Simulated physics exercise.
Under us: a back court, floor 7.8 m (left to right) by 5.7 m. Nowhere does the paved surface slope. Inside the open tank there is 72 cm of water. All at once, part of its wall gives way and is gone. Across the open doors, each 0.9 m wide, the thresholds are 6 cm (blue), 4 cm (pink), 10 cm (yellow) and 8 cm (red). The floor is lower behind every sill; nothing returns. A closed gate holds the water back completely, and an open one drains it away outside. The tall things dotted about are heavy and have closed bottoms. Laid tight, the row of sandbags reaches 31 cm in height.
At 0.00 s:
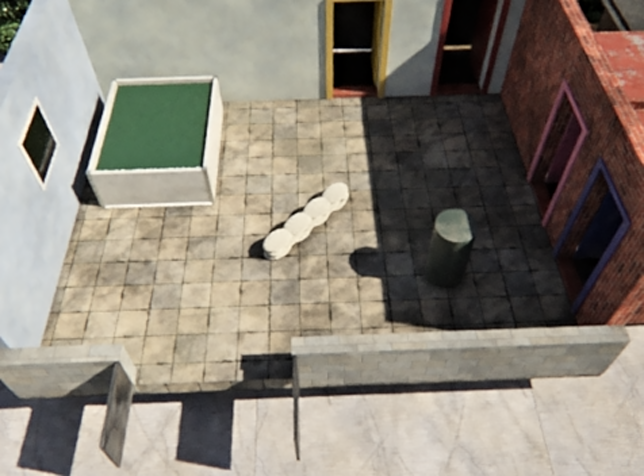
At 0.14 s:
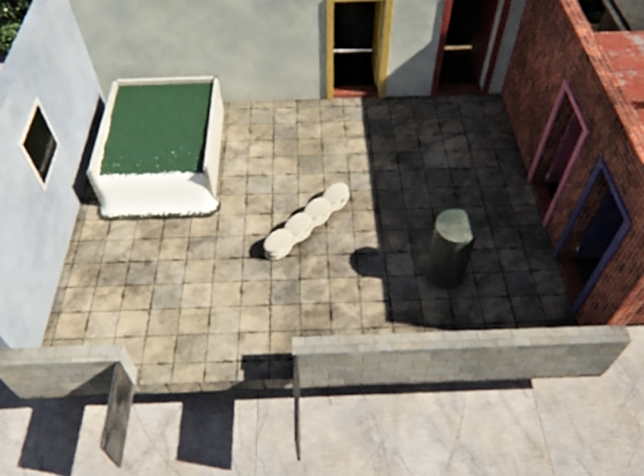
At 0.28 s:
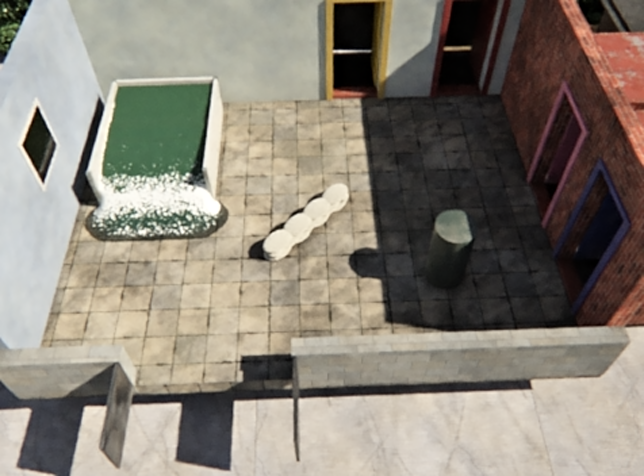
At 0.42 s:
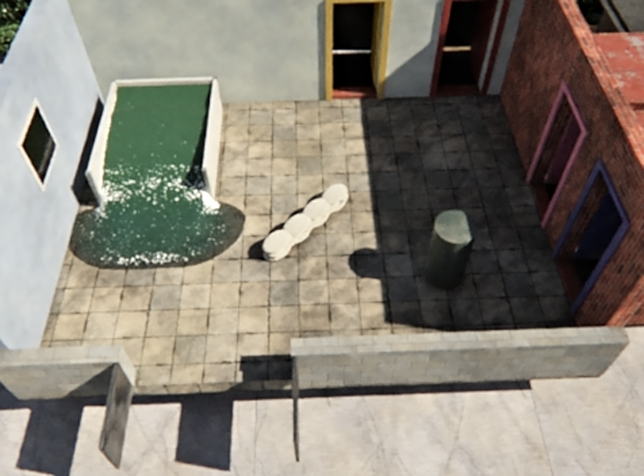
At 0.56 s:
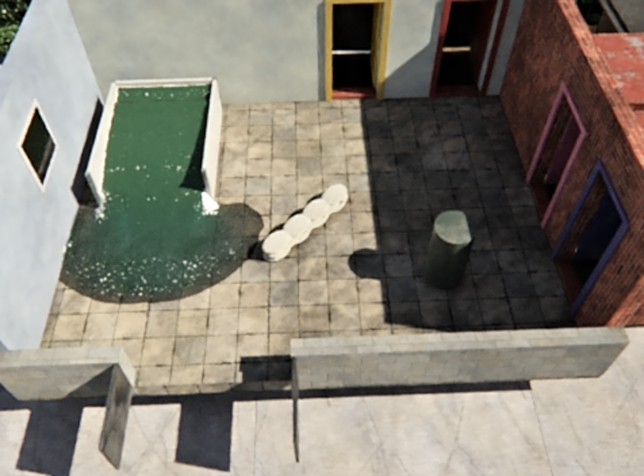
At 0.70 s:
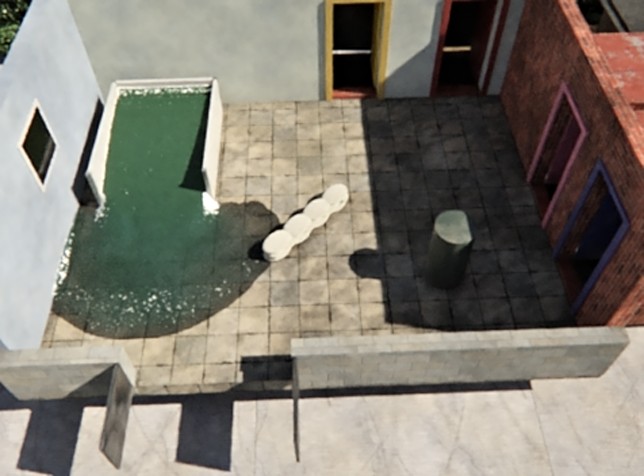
Green water bursts through the front of a white-walled open tank at the upper left of a paved court, seen from high above by a still camera. A diagonal row of pale rounded sandbags lies mid-court, with a grey-green cylinder in shadow and a brick wall with pink and blue doorways at right. White-flecked at first, the water fans forward and sideways across the paving, reaching the left wall and the sandbags' near end.
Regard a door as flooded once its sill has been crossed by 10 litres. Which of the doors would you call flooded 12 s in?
I would call the blue door flooded; I would call the pink door not flooded; I would call the yellow door not flooded; I would call the red door not flooded.
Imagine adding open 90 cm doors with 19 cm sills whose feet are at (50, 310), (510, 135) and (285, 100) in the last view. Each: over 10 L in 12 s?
In turn: Beyond it, short of it, short of it.
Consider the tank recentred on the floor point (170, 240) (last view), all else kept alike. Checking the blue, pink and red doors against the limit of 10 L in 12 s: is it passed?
Checking each door against the limit: Blue does not exceed it, pink does not exceed it, red does not exceed it.
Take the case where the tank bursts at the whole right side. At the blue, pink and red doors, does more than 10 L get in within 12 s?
Compared with the limit, blue is higher, pink is higher and red is higher.
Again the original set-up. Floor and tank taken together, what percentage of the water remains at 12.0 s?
Some 52 in a hundred.
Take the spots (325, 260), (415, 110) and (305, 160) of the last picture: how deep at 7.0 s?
Close to 1, 0 and 1 centimetres.
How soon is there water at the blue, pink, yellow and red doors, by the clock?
Blue: 4.0 s; pink: 5.5 s; yellow: 9.0 s; red: 8.5 s.
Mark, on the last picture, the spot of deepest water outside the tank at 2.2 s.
The spot is near (71, 327) in the last view.
After 1.4 s water covers 25 % of the floor and is deepest (48 cm) near (34, 374); blue door not reached, pink door not reached, yellow door not reached, red door not reached.
After 2.2 s water covers 30 % of the floor and is deepest (48 cm) near (71, 327); blue door not reached, pink door not reached, yellow door not reached, red door not reached.
After 3.5 s water covers 35 % of the floor and is deepest (26 cm) near (47, 373); blue door not reached, pink door not reached, yellow door not reached, red door not reached.
After 7.0 s water covers 65 % of the floor and is deepest (14 cm) near (106, 110); blue door 11 cm at the sill, 39 L in, pink door 3 cm at the sill, 0 L in, yellow door not reached, red door not reached.
After 12.0 s water covers 95 % of the floor and is deepest (8 cm) near (454, 137); blue door 5 cm at the sill, 68 L in, pink door 3 cm at the sill, 0 L in, yellow door 7 cm at the sill, 0 L in, red door 8 cm at the sill, 0 L in.
